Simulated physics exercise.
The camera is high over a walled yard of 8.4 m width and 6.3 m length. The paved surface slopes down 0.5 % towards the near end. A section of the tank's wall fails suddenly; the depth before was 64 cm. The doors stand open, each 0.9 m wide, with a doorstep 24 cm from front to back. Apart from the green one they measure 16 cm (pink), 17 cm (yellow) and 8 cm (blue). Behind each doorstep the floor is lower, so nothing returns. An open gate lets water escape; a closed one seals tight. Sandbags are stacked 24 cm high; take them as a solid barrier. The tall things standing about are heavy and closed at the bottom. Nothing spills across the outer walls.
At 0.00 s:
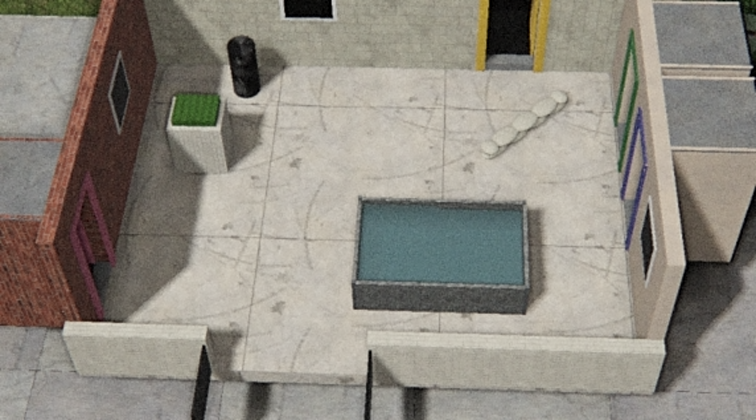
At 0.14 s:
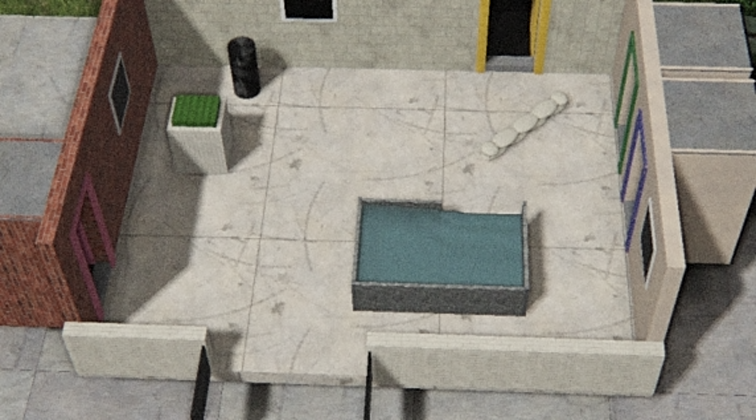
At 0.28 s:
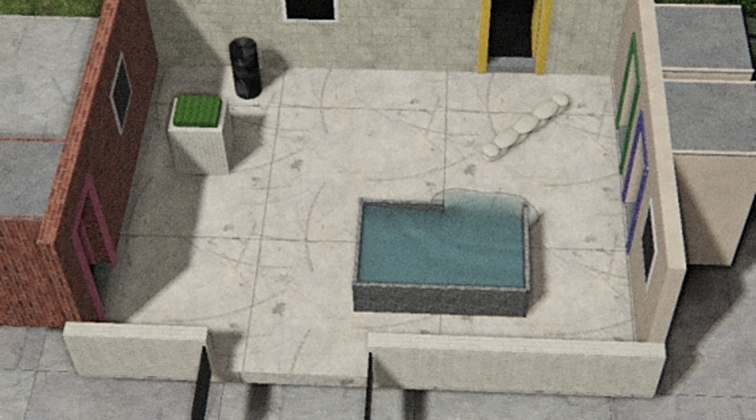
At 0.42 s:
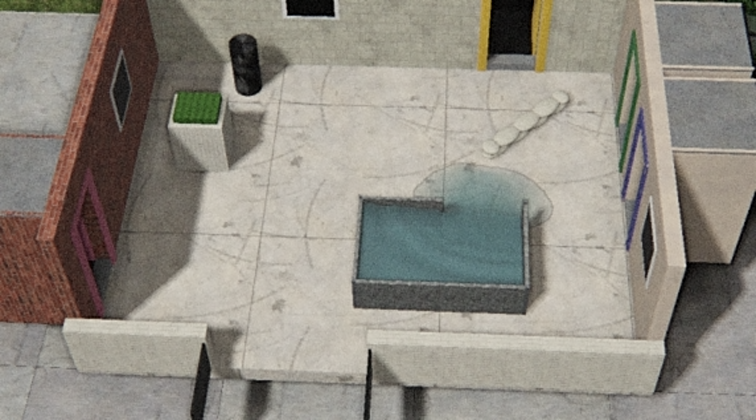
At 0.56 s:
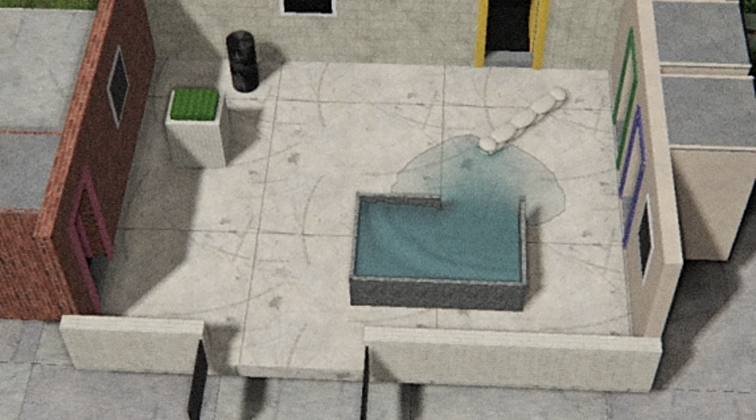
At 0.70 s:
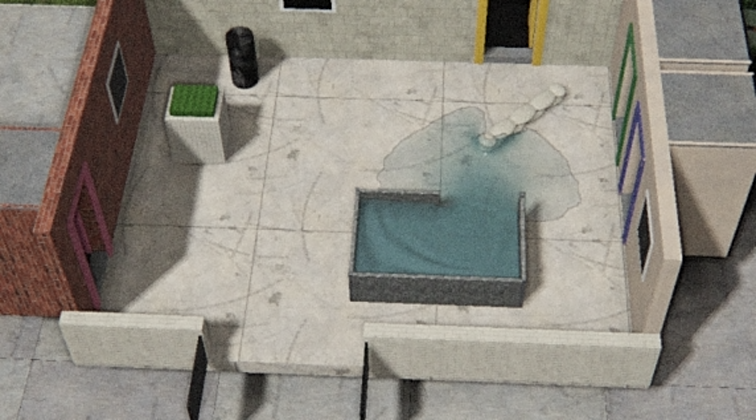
Water poured out through a gap in the far wall of a raised tank, then fanned across the pale paved yard, spreading around the near end of a slanting row of sandbags.
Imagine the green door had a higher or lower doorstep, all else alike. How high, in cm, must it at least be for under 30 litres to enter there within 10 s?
It would have to be roughly 20 cm high.
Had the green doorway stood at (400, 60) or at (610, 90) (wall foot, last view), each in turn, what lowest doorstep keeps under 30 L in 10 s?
About 15 and 24 cm.
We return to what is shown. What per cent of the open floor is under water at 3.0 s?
Near 30 per cent is wet.
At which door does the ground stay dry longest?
The pink one.
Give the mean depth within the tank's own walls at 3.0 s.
About 26 cm.
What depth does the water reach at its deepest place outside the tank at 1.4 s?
About 36 cm.
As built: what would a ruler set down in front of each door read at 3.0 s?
Depths in cm: Pink 0, yellow 21, blue 3, green 22.
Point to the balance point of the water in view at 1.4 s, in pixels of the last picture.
Around (454, 223).
After 1.4 s water covers 25 % of the floor, deepest (36 cm) near (497, 218); it has not reached the green door.
After 3.0 s water covers 30 % of the floor, deepest (36 cm) near (595, 73); 22 cm at the green door, 62 litres in over its 12 cm doorstep.
After 10.0 s water covers 90 % of the floor, deepest (14 cm) near (91, 342); 8 cm at the green door, 133 litres in over its 12 cm doorstep.
At the green door as built, the water arrived by 1.5 s and peaked near 24 cm at 2.2 s.
Run again over the same 10 s with other heights there, 45 litres in over 17.5 cm, 13 litres over 23.5 cm. The limit of 30 litres is kept from about 20 cm up.
